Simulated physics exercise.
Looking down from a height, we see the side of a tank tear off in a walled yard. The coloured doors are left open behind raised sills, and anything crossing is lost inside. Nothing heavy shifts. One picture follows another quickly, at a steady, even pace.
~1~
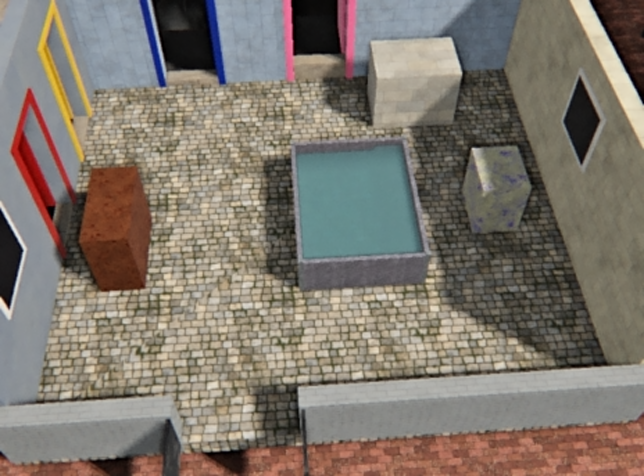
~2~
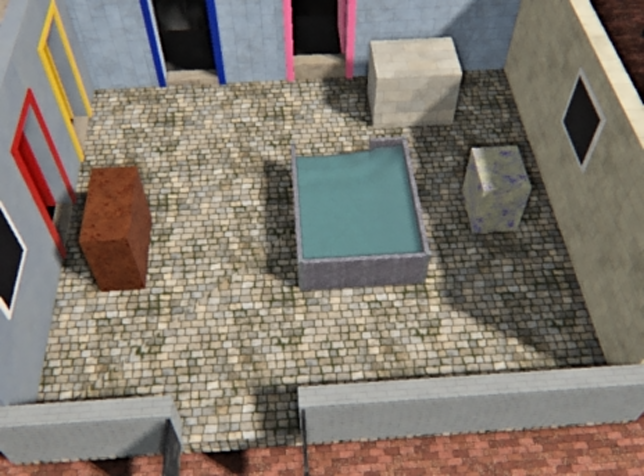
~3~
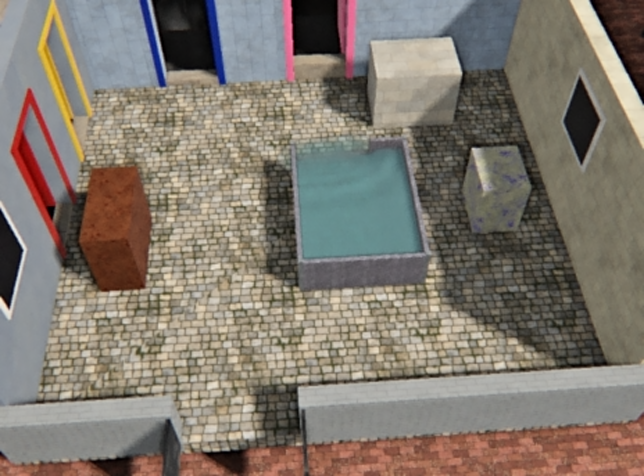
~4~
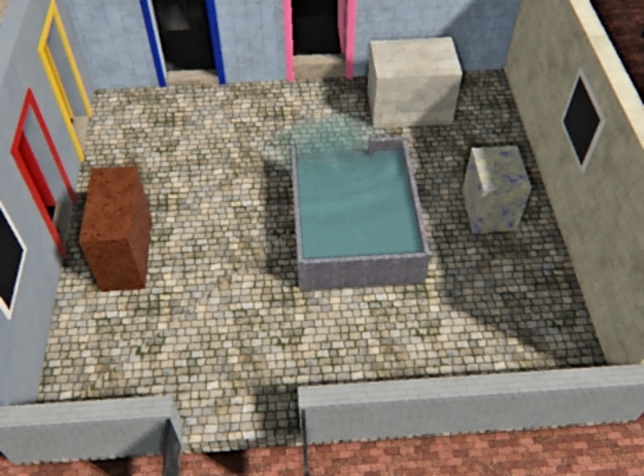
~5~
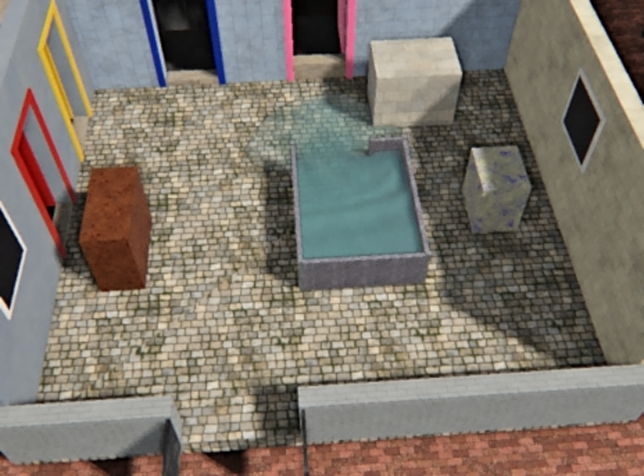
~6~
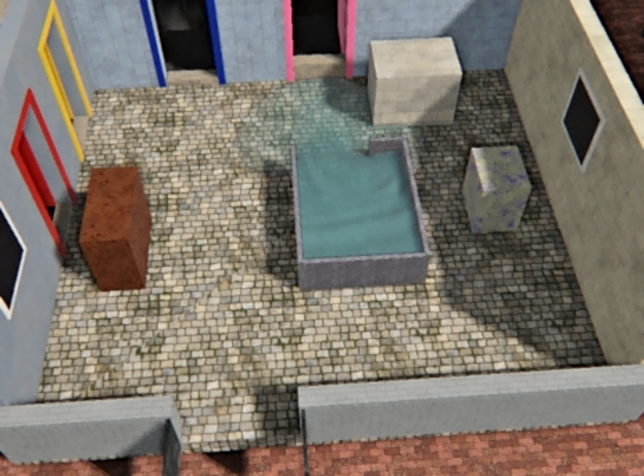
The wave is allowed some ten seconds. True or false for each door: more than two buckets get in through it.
The red door: True; the pink door: False; the yellow door: True; the blue door: False.
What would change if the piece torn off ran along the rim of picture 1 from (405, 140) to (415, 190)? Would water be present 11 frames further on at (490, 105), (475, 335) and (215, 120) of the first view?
In the order you gave them, I get drenched, drenched, still bare.
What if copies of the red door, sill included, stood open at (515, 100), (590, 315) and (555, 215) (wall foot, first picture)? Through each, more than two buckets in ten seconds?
Door by door: Ends up above, ends up below, ends up below.
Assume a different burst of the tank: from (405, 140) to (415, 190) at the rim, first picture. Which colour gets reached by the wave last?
My pick: The red door.
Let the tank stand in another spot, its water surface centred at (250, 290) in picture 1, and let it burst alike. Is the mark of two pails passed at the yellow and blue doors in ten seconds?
At the yellow door it comes out higher; at the blue door it comes out higher.
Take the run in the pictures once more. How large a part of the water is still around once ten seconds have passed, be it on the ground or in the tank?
I'd say roughly 86 percent.
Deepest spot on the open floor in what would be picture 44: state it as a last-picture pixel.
It should be close to (32, 434).
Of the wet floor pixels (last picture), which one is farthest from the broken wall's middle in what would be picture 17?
About (95, 90).
A moment on, water covers 15 % of the floor; the red door not reached, the pink door wet at the sill, nothing in, the yellow door not reached, the blue door not reached.
Next, water covers 25 % of the floor; the red door not reached, the pink door wet at the sill, nothing in, the yellow door not reached, the blue door wet at the sill, nothing in.
Then, water covers 30 % of the floor; the red door not reached, the pink door wet at the sill, nothing in, the yellow door over two buckets in, the blue door under two buckets in.
Later, water covers 60 % of the floor; the red door under two buckets in, the pink door wet at the sill, nothing in, the yellow door far over two buckets in, the blue door under two buckets in.
In the end, water covers 90 % of the floor; the red door over two buckets in, the pink door wet at the sill, nothing in, the yellow door far over two buckets in, the blue door under two buckets in.
